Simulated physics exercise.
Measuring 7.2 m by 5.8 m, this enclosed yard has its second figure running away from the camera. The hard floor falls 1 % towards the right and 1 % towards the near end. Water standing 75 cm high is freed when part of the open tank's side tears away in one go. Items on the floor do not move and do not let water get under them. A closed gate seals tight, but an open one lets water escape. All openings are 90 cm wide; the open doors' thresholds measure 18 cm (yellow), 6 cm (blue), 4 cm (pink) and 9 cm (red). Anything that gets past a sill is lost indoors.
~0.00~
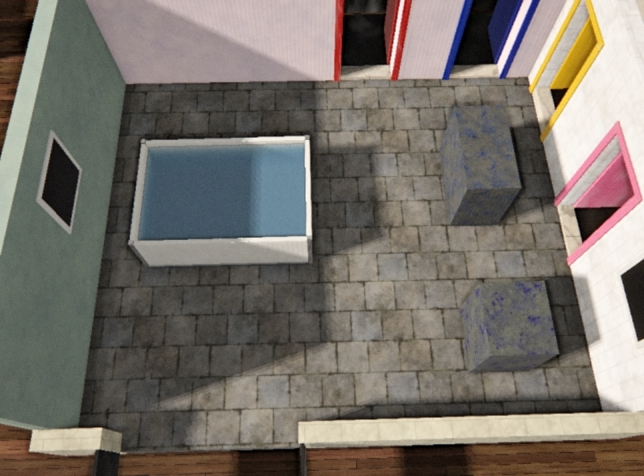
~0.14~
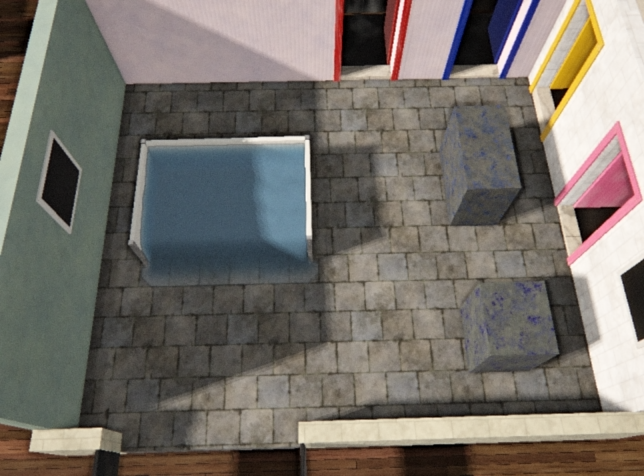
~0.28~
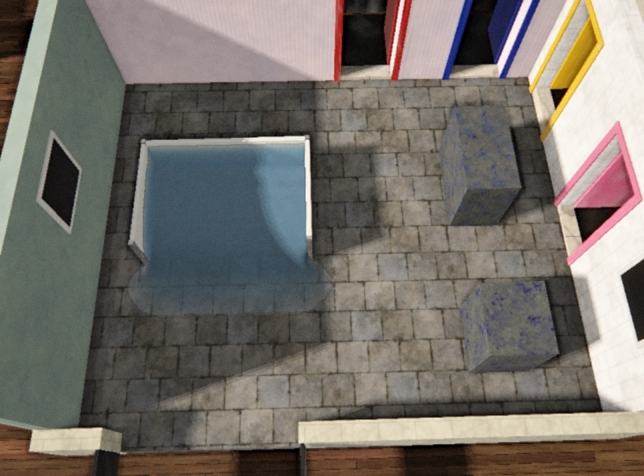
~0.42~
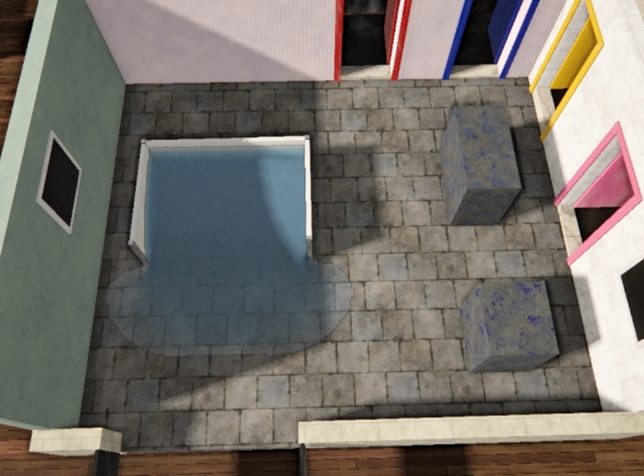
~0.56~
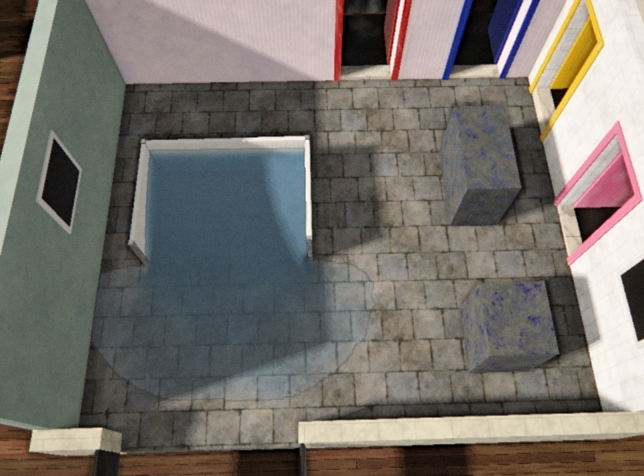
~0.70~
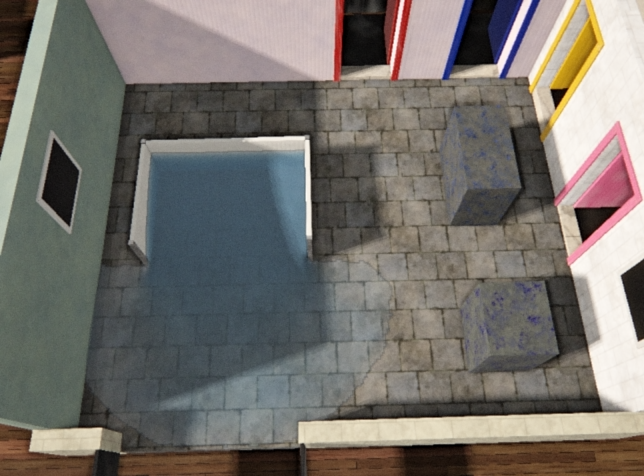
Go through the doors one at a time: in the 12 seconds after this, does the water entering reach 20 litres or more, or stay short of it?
The yellow door will undershoot the limit. The blue door will undershoot the limit. The pink door will undershoot the limit. The red door will undershoot the limit.
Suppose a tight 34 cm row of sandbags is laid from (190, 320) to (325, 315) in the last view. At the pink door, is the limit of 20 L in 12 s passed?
Pink: Exceeded.
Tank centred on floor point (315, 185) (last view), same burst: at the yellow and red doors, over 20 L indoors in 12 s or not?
So the yellow door keeps within it and the red door keeps within it.
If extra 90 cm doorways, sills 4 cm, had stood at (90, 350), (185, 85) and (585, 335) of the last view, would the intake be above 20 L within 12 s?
Result in order - more than that, not enough, more than that.
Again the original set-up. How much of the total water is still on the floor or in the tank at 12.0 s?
32 %.
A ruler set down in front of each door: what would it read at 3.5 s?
In centimetres - yellow: 0, blue: 0, pink: 1, red: 0.
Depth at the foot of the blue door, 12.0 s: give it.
About 3.5 centimetres.
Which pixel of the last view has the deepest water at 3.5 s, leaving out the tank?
Pixel (596, 418), about.
After 1.4 s water covers 30 % of the floor and is deepest (38 cm) near (81, 419); yellow door not reached, blue door not reached, pink door not reached, red door not reached.
After 2.2 s water covers 35 % of the floor and is deepest (30 cm) near (92, 433); yellow door not reached, blue door not reached, pink door not reached, red door not reached.
After 3.5 s water covers 40 % of the floor and is deepest (28 cm) near (596, 418); yellow door not reached, blue door not reached, pink door 1 cm at the sill, 0 L in, red door not reached.
After 7.0 s water covers 70 % of the floor and is deepest (12 cm) near (525, 88); yellow door 6 cm at the sill, 0 L in, blue door 7 cm at the sill, 0 L in, pink door 4 cm at the sill, 0 L in, red door not reached.
After 12.0 s water covers 75 % of the floor and is deepest (8 cm) near (570, 419); yellow door 5 cm at the sill, 0 L in, blue door 3 cm at the sill, 2 L in, pink door 4 cm at the sill, 1 L in, red door 2 cm at the sill, 0 L in.
